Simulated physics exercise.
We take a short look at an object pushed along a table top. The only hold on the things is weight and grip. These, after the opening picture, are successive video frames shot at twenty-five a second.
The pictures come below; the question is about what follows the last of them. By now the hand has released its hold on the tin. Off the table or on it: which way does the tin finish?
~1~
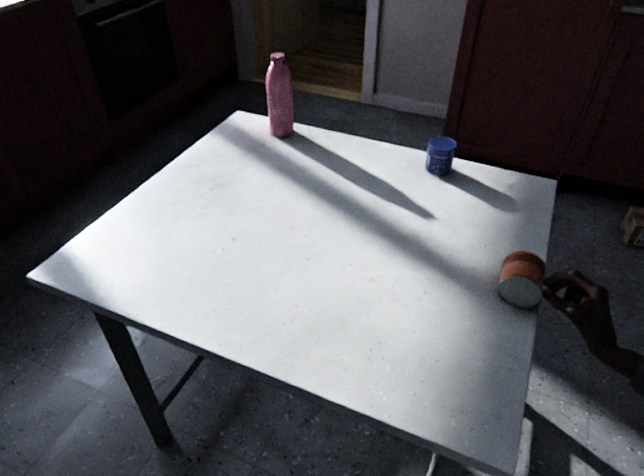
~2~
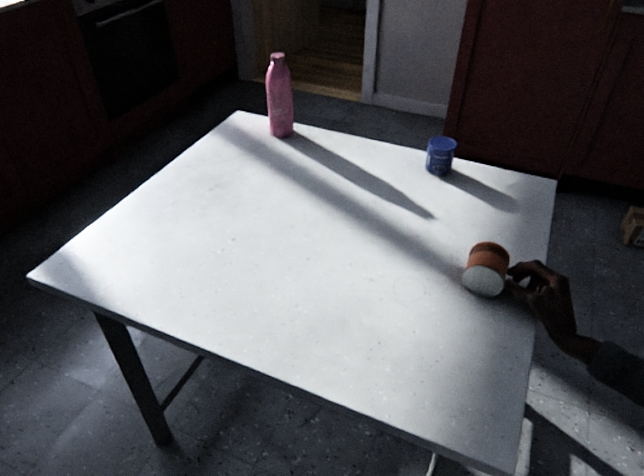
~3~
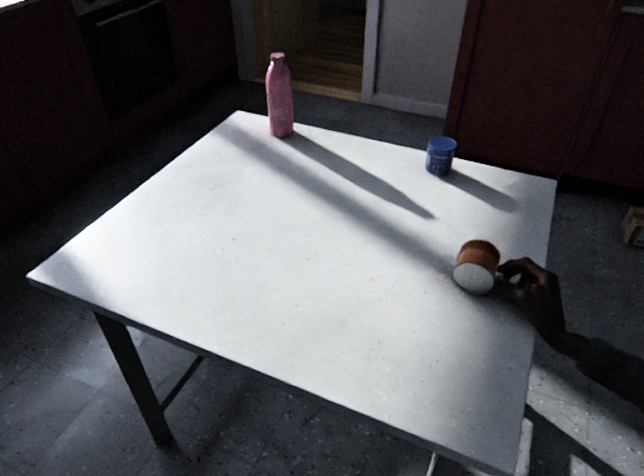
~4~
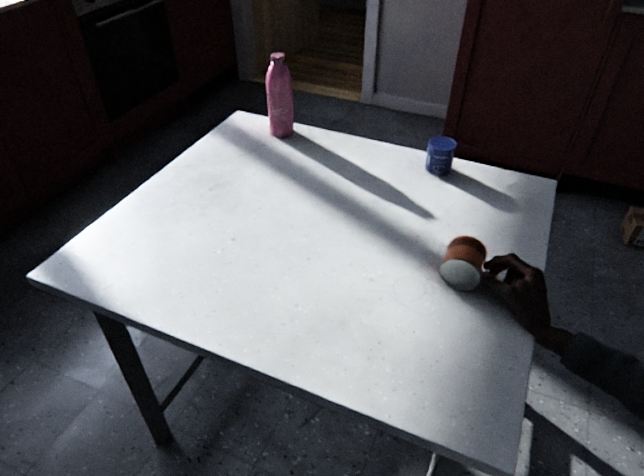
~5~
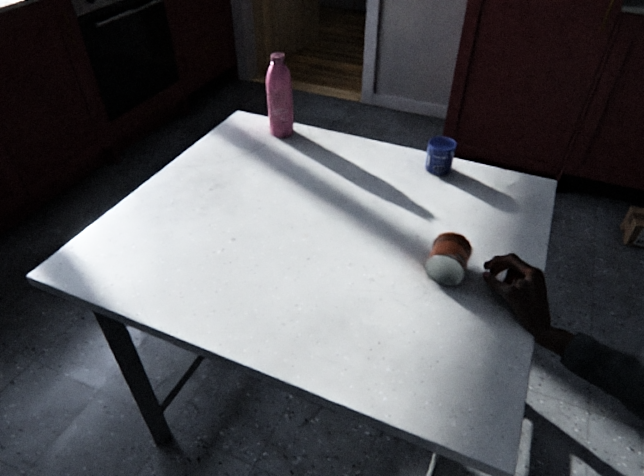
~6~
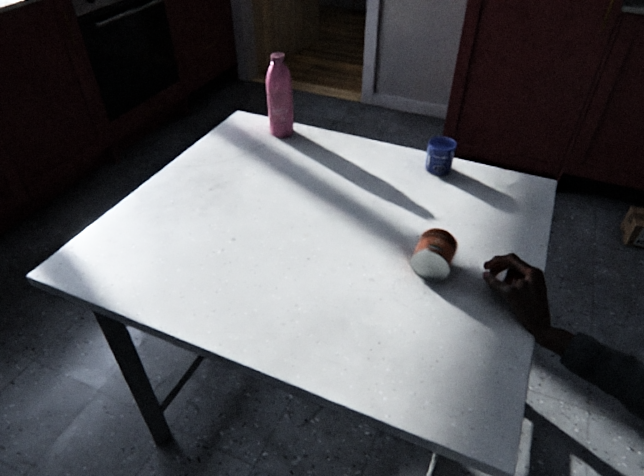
Off the table.
Then, 0.30 s past the last view, orange tin displaced well along near (335, 227).
Then, 0.70 s past the last view, orange tin displaced well along near (224, 195).
Then, 1.10 s past the last view, orange tin now off the table.
Then, 1.40 s past the last view, things are still on the move.
Finally, off the table, orange tin.
